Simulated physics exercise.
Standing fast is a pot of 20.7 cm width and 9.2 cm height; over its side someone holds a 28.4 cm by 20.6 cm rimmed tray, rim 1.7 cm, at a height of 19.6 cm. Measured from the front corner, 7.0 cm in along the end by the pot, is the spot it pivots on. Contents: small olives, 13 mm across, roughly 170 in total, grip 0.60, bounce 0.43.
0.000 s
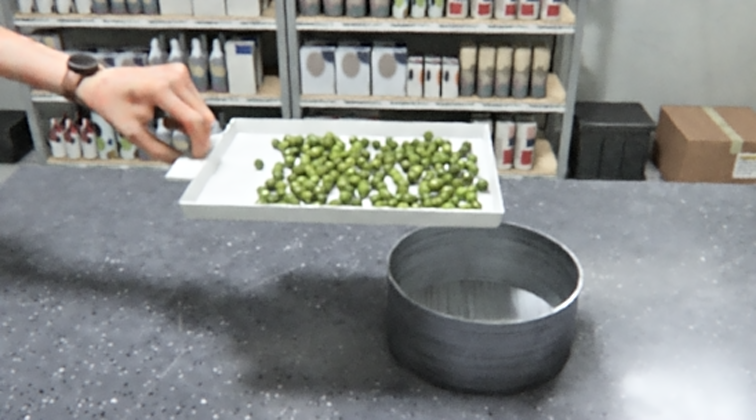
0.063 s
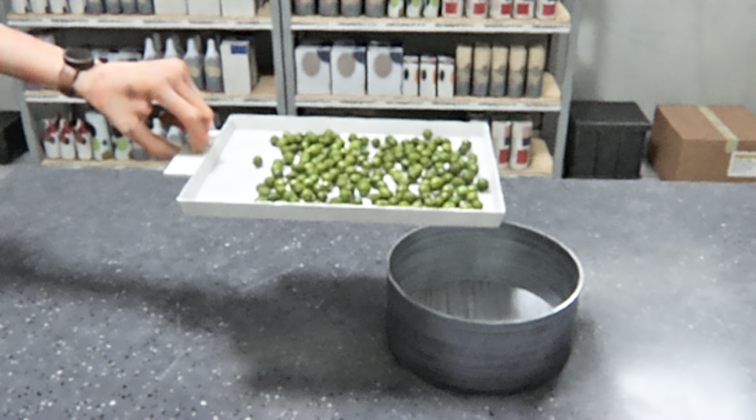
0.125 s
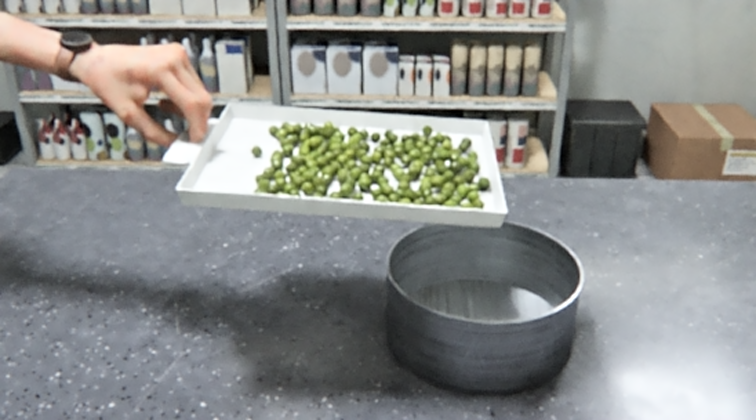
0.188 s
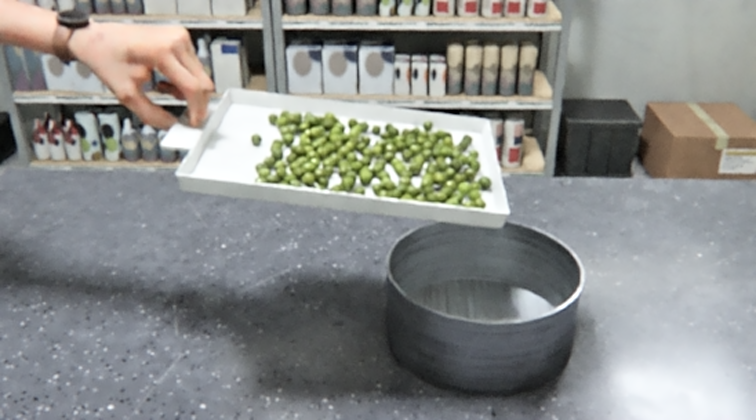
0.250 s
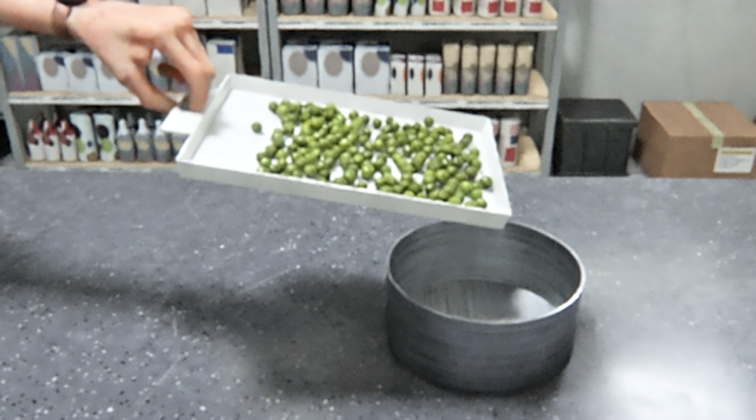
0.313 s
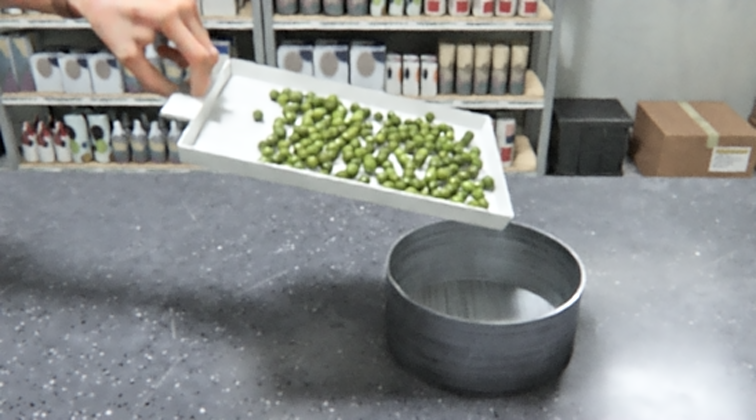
A hand tilts a white tray of small green olives rightward above a dark round pot.
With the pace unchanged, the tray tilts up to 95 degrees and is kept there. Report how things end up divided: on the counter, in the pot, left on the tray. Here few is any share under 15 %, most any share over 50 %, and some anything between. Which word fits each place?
Counter: Some; pot: Most; left on the tray: Few.
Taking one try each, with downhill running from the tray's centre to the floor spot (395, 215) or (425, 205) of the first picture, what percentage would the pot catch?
Some 30 and 30 per cent.
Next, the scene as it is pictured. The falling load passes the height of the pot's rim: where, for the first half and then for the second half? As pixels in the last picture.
At roughly (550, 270) first, later on at (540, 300).
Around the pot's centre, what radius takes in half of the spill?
That comes to near 20 cm.
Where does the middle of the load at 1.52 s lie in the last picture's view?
Load centre est.: (490, 123) px.
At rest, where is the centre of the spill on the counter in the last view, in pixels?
Around (612, 390).
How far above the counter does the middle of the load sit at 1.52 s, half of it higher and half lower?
The halfway mark is near 26 cm.
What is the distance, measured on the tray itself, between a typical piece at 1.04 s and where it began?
About 5 cm.
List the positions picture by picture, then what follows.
In the first picture, tray tilt 0 degrees, front corners at (184, 201) and (498, 210); middle of the pieces at (367, 168); pot at (483, 265).
In the second picture, tray tilt 1 degrees, front corners at (183, 198) and (500, 210); middle of the pieces at (367, 166).
In the third picture, tray tilt 3 degrees, front corners at (182, 187) and (502, 210), lowest corner right front; middle of the pieces at (367, 161).
In the fourth picture, tray tilt 7 degrees, front corners at (181, 173) and (504, 211), lowest corner right front; middle of the pieces at (368, 154).
In the fifth picture, tray tilt 10 degrees, front corners at (182, 158) and (506, 212), lowest corner right front; middle of the pieces at (369, 148).
In the sixth picture, tray tilt 13 degrees, front corners at (183, 144) and (508, 213), lowest corner right front; middle of the pieces at (371, 142); pot at (484, 264). The tray's pace is about 55 degrees a second.
After 1.04 s, tilt 51 degrees; the tray holds 100 %, the pot 0 %.
After 1.52 s, tilt 77 degrees; the tray holds 100 %, the pot 0 %.
After 2.08 s, tilt 95 degrees; the tray holds 15 %, the pot 50 %.
In the end, at 3.0 s, counter 30 %, pot 70 %, tray 0 %.
